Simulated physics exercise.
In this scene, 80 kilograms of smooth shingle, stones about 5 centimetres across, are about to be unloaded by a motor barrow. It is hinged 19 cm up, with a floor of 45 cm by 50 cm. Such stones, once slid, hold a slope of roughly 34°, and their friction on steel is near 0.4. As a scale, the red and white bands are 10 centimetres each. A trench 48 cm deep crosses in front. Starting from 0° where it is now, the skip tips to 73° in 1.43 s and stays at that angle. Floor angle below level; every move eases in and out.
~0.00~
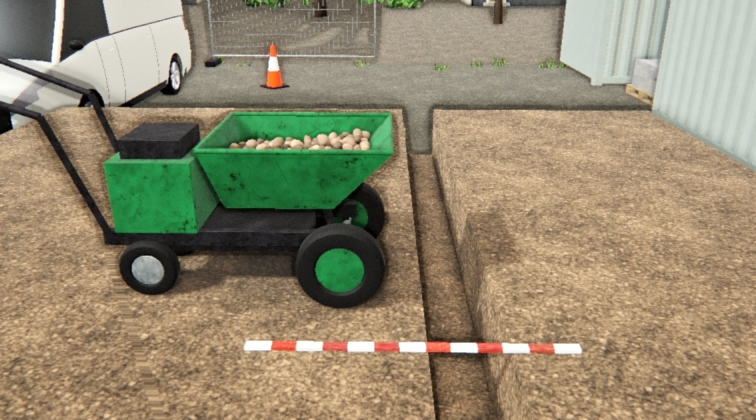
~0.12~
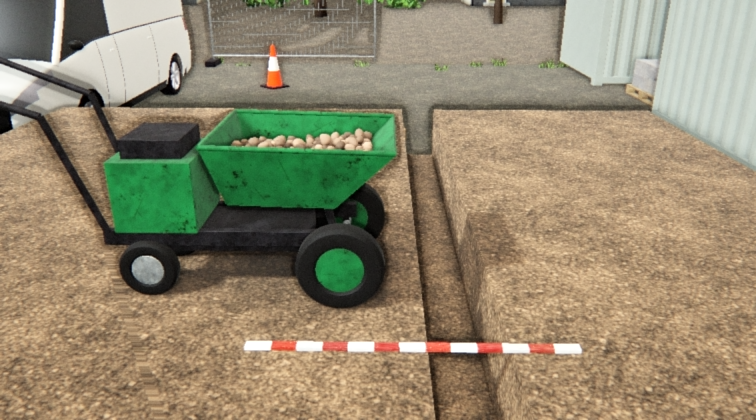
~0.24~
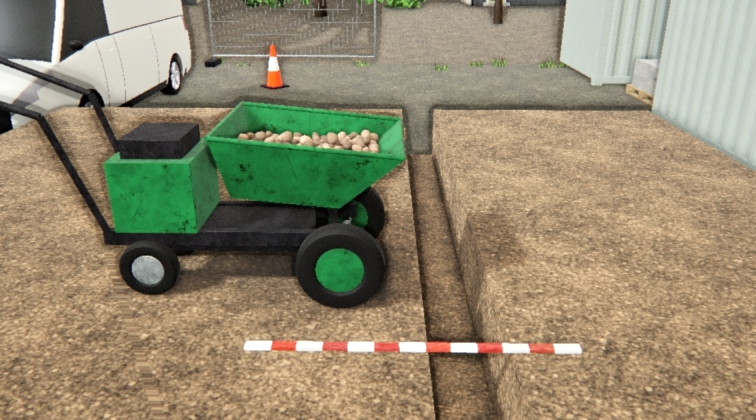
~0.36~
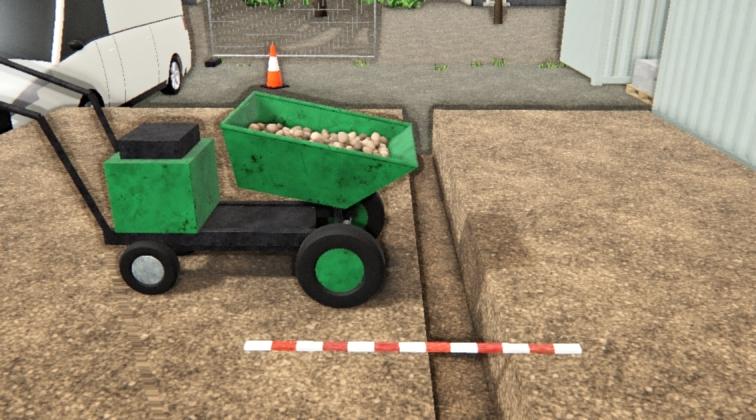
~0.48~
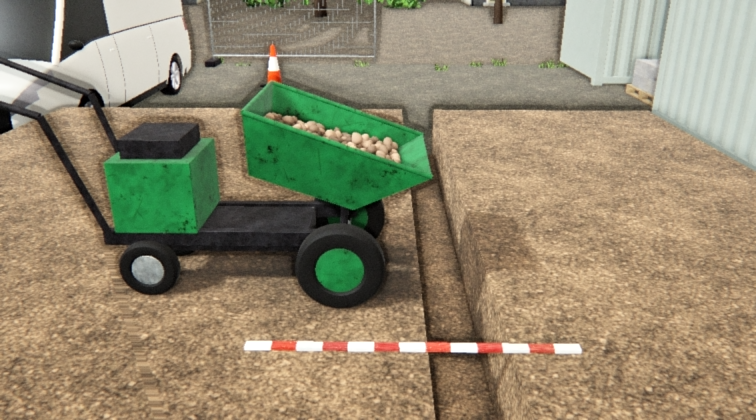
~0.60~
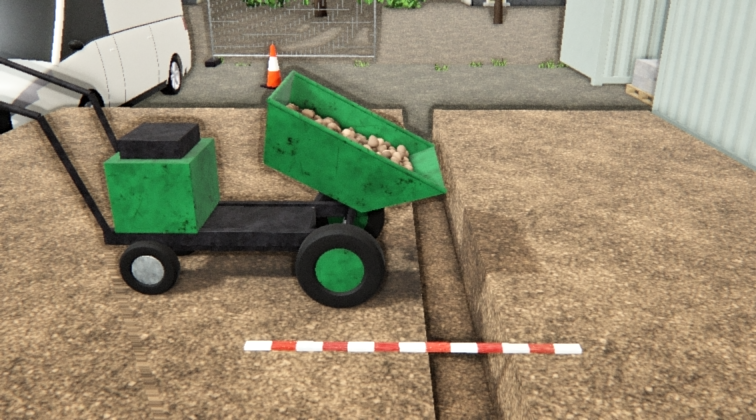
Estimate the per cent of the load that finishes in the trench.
Roughly 38 percent.
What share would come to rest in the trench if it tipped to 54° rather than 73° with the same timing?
With that change, near 50 per cent.
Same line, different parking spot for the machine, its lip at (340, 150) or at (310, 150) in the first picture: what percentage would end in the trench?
100 % and 95 %.
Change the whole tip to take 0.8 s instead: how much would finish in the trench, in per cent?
Estimate: About 30 %.
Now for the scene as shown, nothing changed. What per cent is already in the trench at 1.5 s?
By that moment, roughly 20 per cent of the load.
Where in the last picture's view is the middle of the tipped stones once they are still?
In the last view, about (513, 274).
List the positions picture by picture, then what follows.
In the first picture, the skip is at 0°, its lip at (392, 153); the top of the load is at (320, 142).
The second picture shows lip at (396, 154), floor tilted 1°, highest stones at (322, 141); the stones move at 0.2 m/s on average.
In the third picture, the skip is at 5°, its lip at (405, 158); the top of the load is at (284, 138); the stones move at 0.3 m/s on average.
In the fourth picture, the skip is at 12°, its lip at (417, 166); the top of the load is at (272, 132); the stones move at 0.4 m/s on average.
The fifth picture shows lip at (432, 177), floor tilted 19°, highest stones at (282, 122); the stones move at 0.5 m/s on average.
In the sixth picture, the skip is at 28°, its lip at (446, 192); the top of the load is at (299, 115); the stones move at 0.6 m/s on average.
After 1.1 s the floor is at 61°; 99 % in the skip, 1 % in the trench; the foremost stones are at (478, 234).
After 1.5 s the floor is at 73°; 26 % in the skip, 22 % in the trench, 52 % past the trench; the foremost stones are at (595, 280).
After 1.9 s the floor is at 73°; 2 % in the skip, 34 % in the trench, 64 % past the trench; the foremost stones are at (665, 286).
After 3.8 s the floor is at 73°; 0 % in the skip, 38 % in the trench, 62 % past the trench; the foremost stones are at (690, 279).
